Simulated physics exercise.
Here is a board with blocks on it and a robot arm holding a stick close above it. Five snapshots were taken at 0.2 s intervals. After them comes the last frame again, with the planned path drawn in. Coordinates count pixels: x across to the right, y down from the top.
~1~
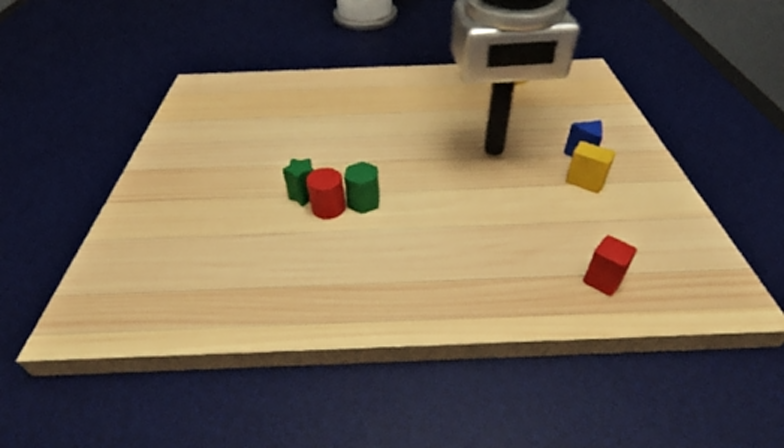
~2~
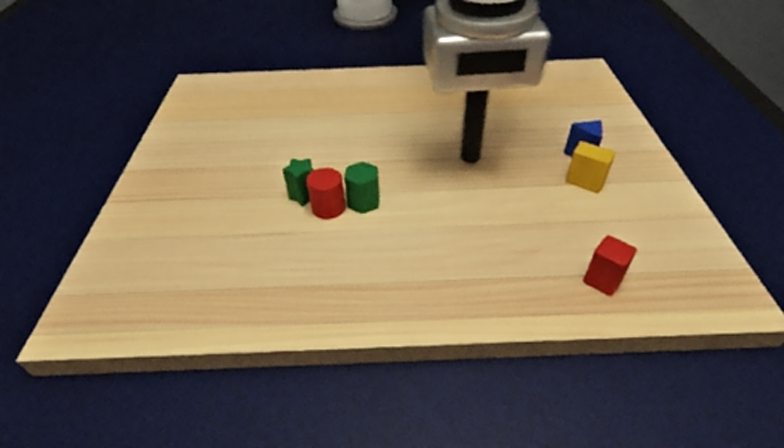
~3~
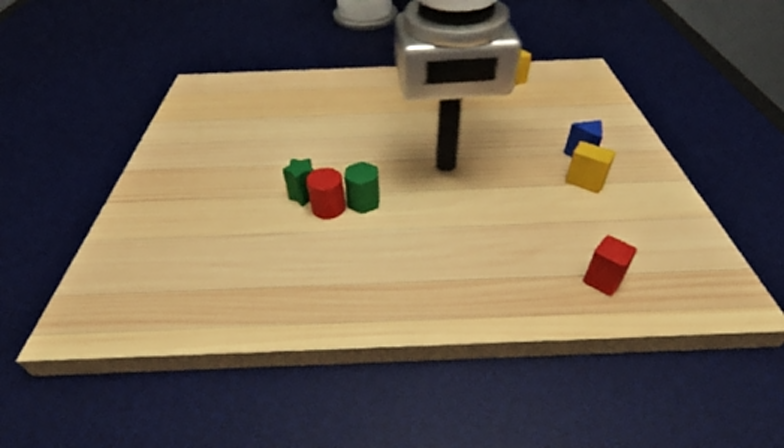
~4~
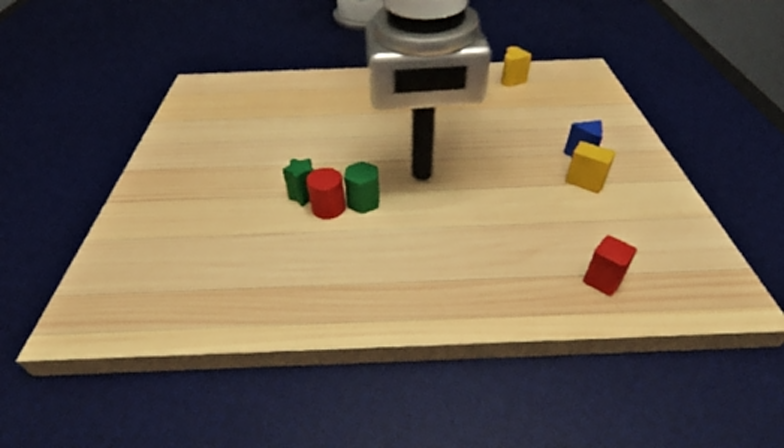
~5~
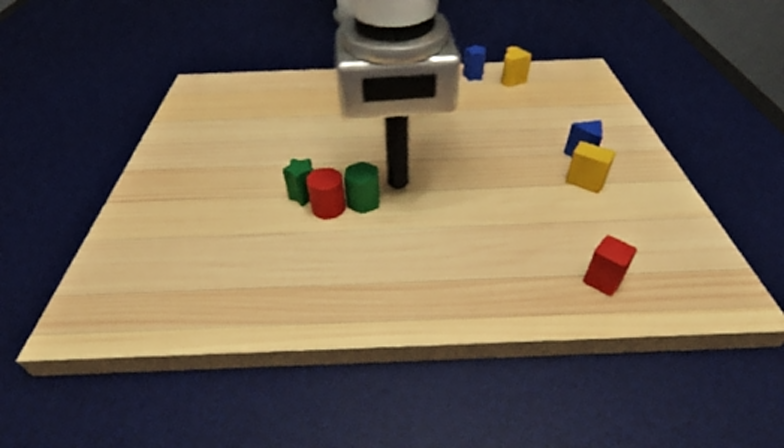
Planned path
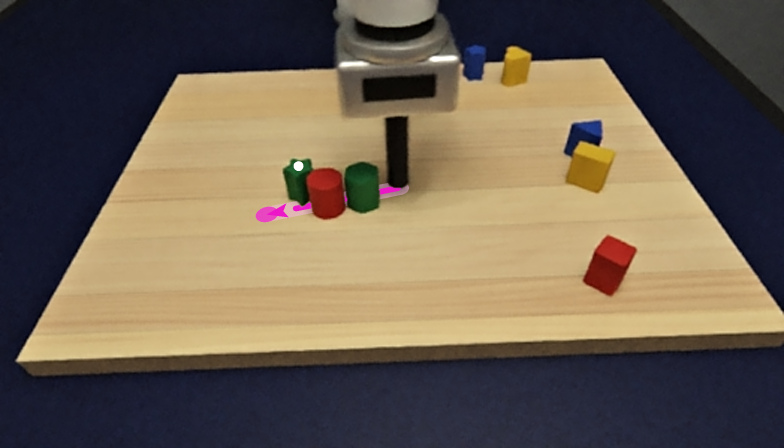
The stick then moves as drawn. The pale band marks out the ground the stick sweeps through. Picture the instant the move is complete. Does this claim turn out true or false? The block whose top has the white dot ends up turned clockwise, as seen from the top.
True.
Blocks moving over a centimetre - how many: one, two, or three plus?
The count will be 3 or more.
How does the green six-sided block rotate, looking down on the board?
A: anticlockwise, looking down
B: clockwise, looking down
A
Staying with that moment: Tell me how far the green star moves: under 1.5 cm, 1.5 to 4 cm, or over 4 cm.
The 1.5 to 4 cm band.
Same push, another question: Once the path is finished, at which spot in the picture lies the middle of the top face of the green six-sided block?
My prediction: (333, 190).
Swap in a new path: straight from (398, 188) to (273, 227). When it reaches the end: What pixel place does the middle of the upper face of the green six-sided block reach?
In the picture, it is at (323, 201).
Path on the board, from (398, 188) directly to (267, 214); the dot is on the green star.
On the path given first. One third of the way, stick (355, 191); red disc (303, 187); green six-sided block (340, 185), turned 50° anticlockwise.
Two thirds of the way, stick (310, 199); green star (287, 165), turned 30° clockwise; red disc (289, 193); green six-sided block (333, 190), turned 95° anticlockwise.
At the end, stick (265, 208); green star (277, 165), turned 85° clockwise; red disc (275, 201); green six-sided block (333, 190), turned 95° anticlockwise.
